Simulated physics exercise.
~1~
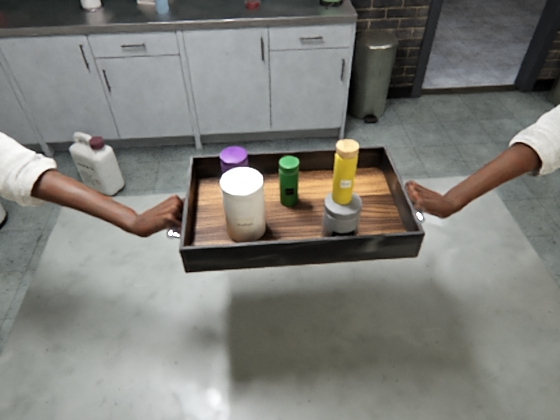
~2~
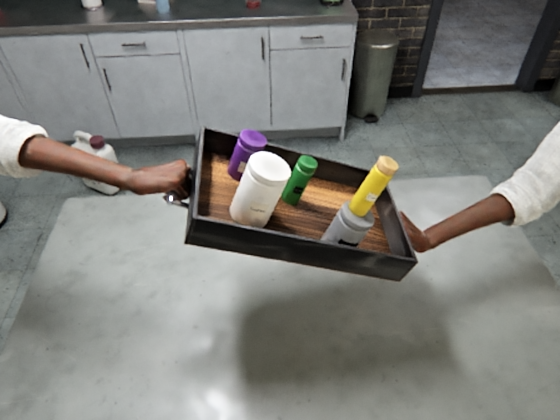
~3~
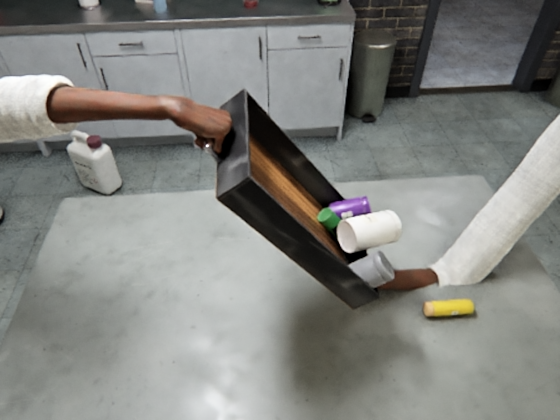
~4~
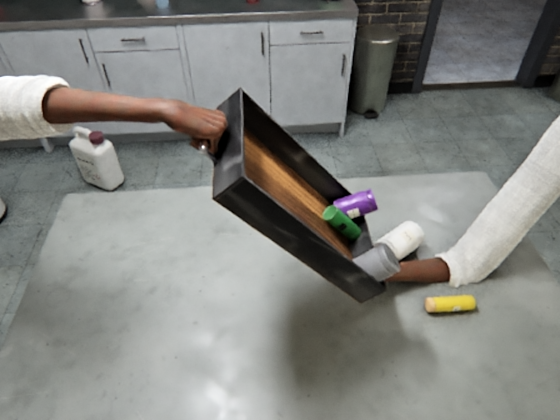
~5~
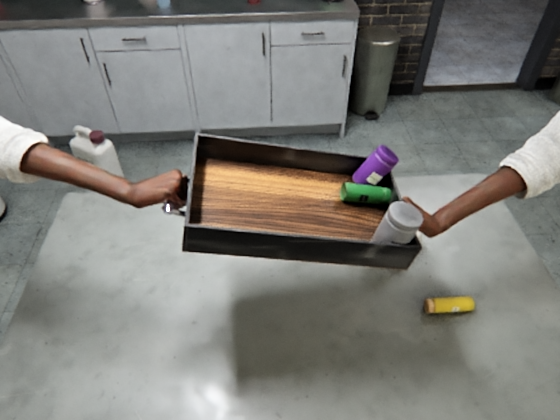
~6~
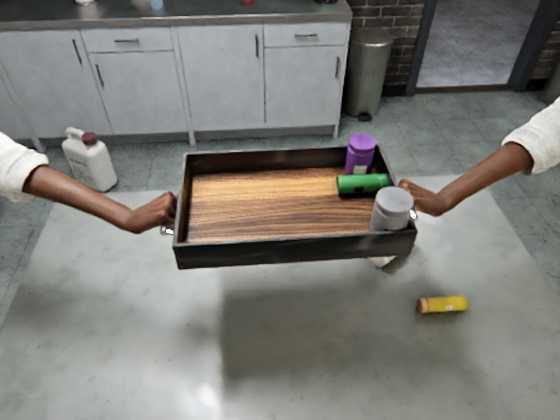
The clip opens with two hands holding a dark-walled crate level above a pale surface, with purple, white and grey jars and green and yellow shakers upright in it. The right side dips and the containers lean. As the crate tilts steeply, they slide and tumble toward the low end, and the yellow shaker lands on its side outside. The white jar then goes over the right end too. The hands bring the crate back to level, leaving the purple and grey jars upright near the right end, with the green shaker on its side between them.
